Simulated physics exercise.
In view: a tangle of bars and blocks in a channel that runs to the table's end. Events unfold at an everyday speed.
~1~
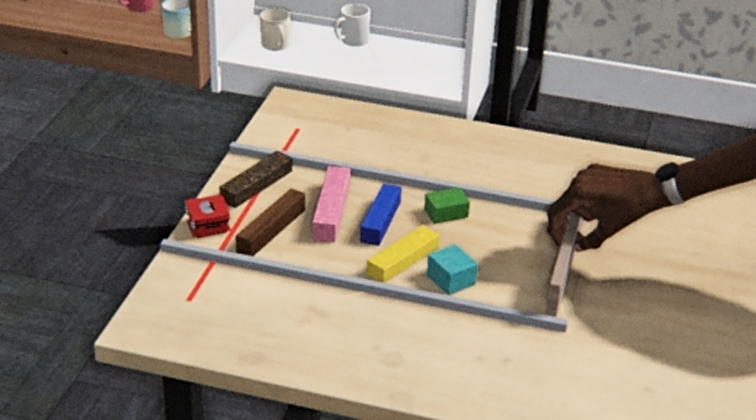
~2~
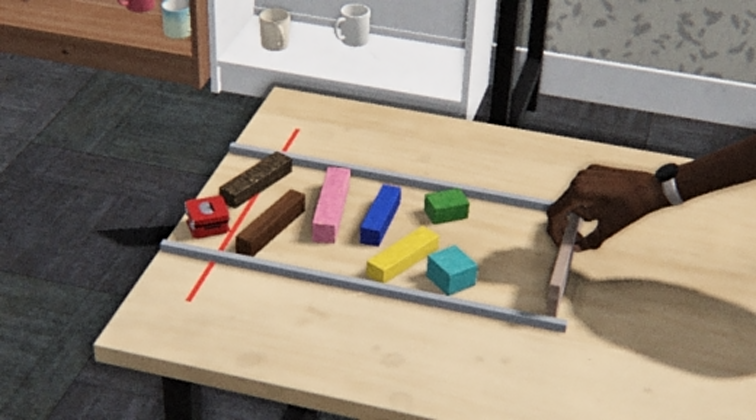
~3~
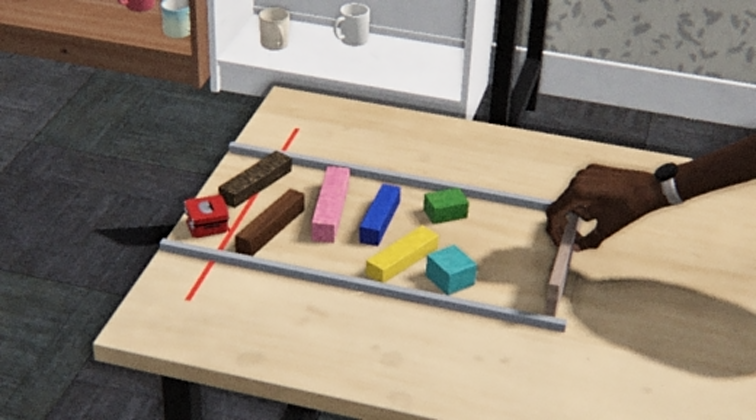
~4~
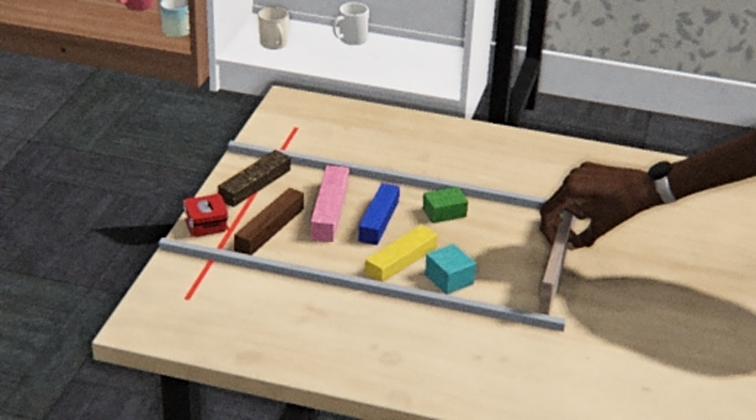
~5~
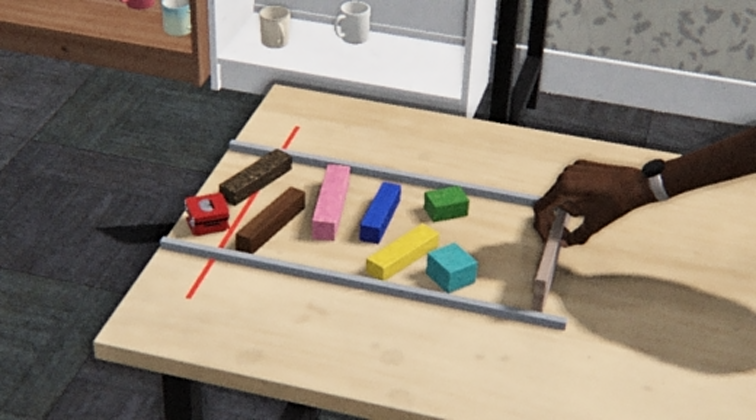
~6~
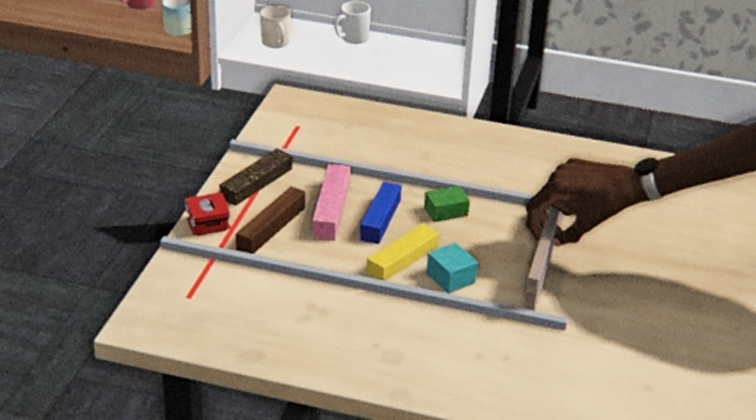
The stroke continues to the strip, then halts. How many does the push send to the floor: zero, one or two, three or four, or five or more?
Count: Three or four.
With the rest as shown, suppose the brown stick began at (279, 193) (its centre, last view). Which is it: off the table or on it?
In that case it goes down.
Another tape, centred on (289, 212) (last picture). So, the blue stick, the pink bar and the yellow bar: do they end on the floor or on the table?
This time the blue stick does not drop; after it, the pink bar does not drop; finally, the yellow bar does not drop.
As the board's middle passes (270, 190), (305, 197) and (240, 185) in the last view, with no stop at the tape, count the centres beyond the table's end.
3, 0 and 5.
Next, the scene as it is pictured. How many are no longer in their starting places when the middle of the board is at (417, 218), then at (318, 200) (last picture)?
At that stage 4; at the next, 8.
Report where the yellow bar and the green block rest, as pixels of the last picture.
Taking them in turn, first comes (208, 203), then (253, 160).
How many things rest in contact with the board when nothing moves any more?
It's 3.
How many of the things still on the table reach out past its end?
Result: 2.
Soon after, none off yet; red case at rest near (208, 215); black bar at rest near (257, 176); brown stick at rest near (271, 221).
After that, none off yet; red case at rest near (208, 215); black bar at rest near (257, 176); brown stick moving near (267, 220).
And then, none off yet; red case displaced about its own width near (175, 208); black bar displaced a little near (210, 167); brown stick displaced about its own width near (203, 209).
In the end, the number that fall off is three or four; gone, pink bar, brown stick, black bar and red case.
